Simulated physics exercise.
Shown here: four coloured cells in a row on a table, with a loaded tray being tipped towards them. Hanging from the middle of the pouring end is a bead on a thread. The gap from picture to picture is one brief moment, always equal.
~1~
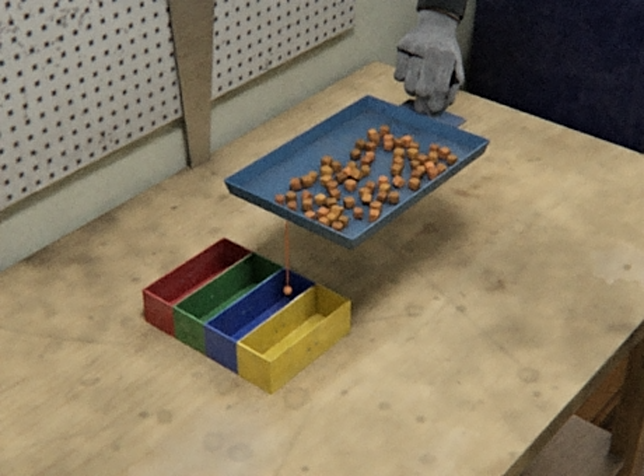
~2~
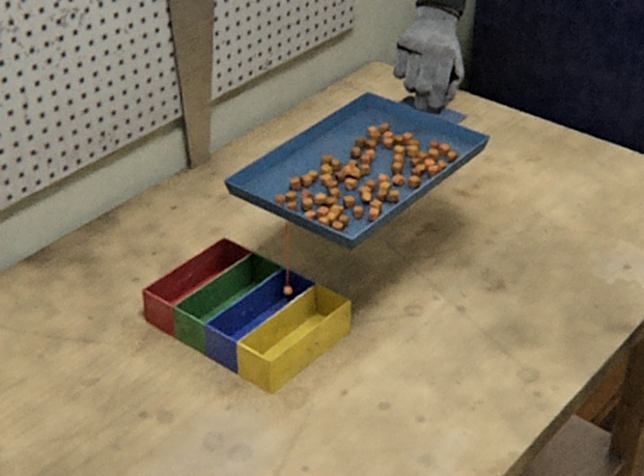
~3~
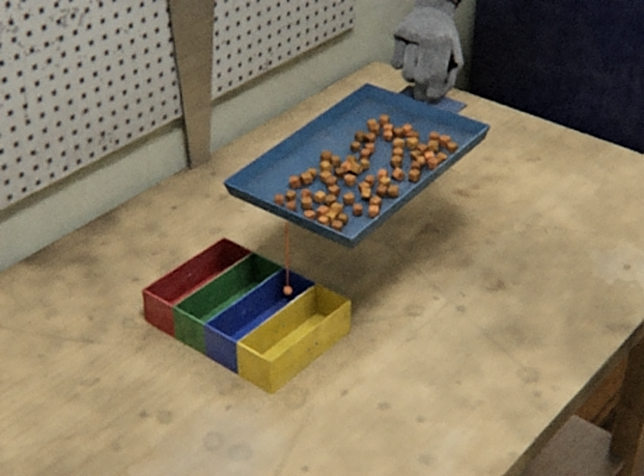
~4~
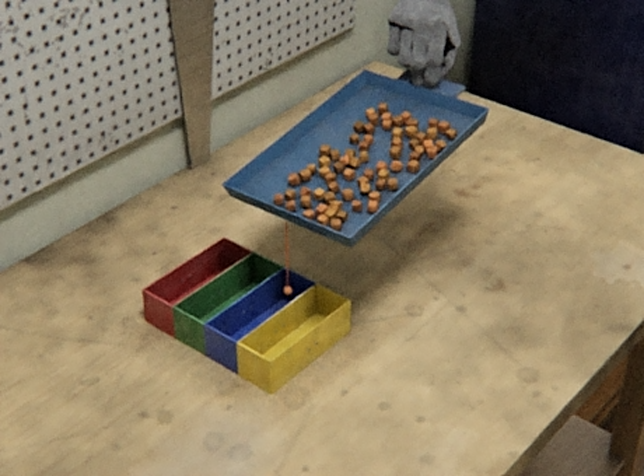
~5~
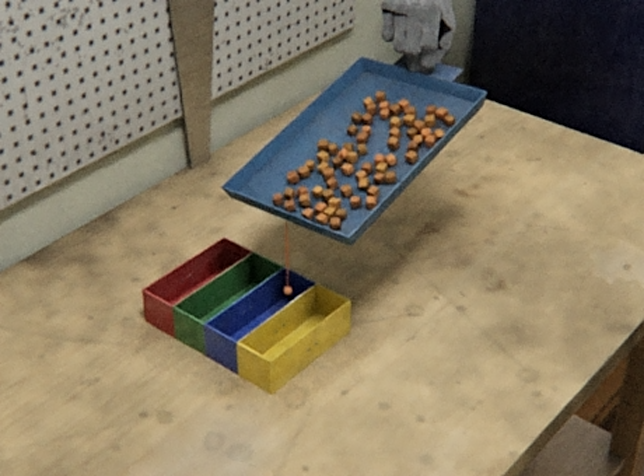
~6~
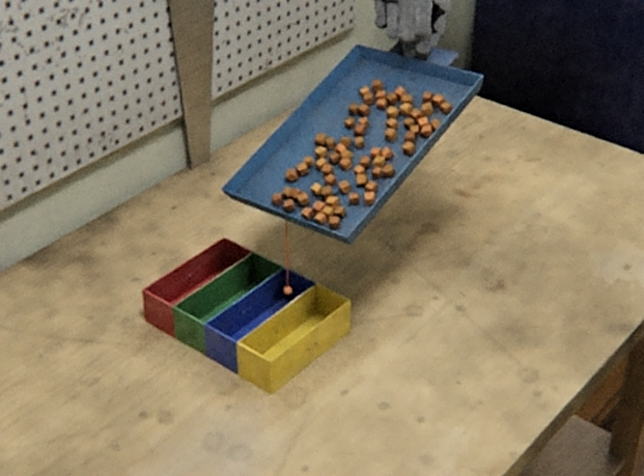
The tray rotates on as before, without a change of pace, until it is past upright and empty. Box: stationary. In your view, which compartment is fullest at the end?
Fullest: The green compartment.
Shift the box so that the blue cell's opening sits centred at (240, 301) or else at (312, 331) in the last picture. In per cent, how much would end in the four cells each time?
First placement near 90 percent, second near 60 percent.
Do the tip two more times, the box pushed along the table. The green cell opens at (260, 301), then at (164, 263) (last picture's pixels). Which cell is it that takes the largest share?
The first try: Red. The second: That yellow cell.
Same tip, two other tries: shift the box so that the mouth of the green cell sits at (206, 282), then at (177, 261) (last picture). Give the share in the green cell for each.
It would be near 30 per cent first and near 0 per cent second.
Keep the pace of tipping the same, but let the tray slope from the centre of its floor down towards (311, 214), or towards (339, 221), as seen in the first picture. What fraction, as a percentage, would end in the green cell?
Somewhere close to 10 % the first time, 0 % the second.
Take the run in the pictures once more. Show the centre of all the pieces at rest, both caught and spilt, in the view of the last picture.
The centre comes to rest near (225, 329).
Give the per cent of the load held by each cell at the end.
The red cell holds about 10 %, the green cell about 40 %, the blue cell about 20 % and the yellow cell about 20 %.
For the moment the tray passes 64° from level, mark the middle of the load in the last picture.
Somewhere about pixel (279, 191).
Just after the last frame, tray tipped steeply; almost all on the tray; just a few falling or outside the box.
A moment on, tray tipped past a quarter turn; roughly two thirds on the tray; about a tenth in the green cell; about a tenth in the red cell; just a few in the blue cell; just a few in the yellow cell; about a tenth falling or outside the box.
Further on, tray tipped past a quarter turn; roughly a third in the green cell; roughly a quarter in the blue cell; about a tenth in the yellow cell; about a tenth in the red cell; about a tenth falling or outside the box.
When it is over, tray tipped past a quarter turn; roughly a third in the green cell; roughly a quarter in the blue cell; about a tenth in the yellow cell; about a tenth in the red cell; about a tenth outside the box.
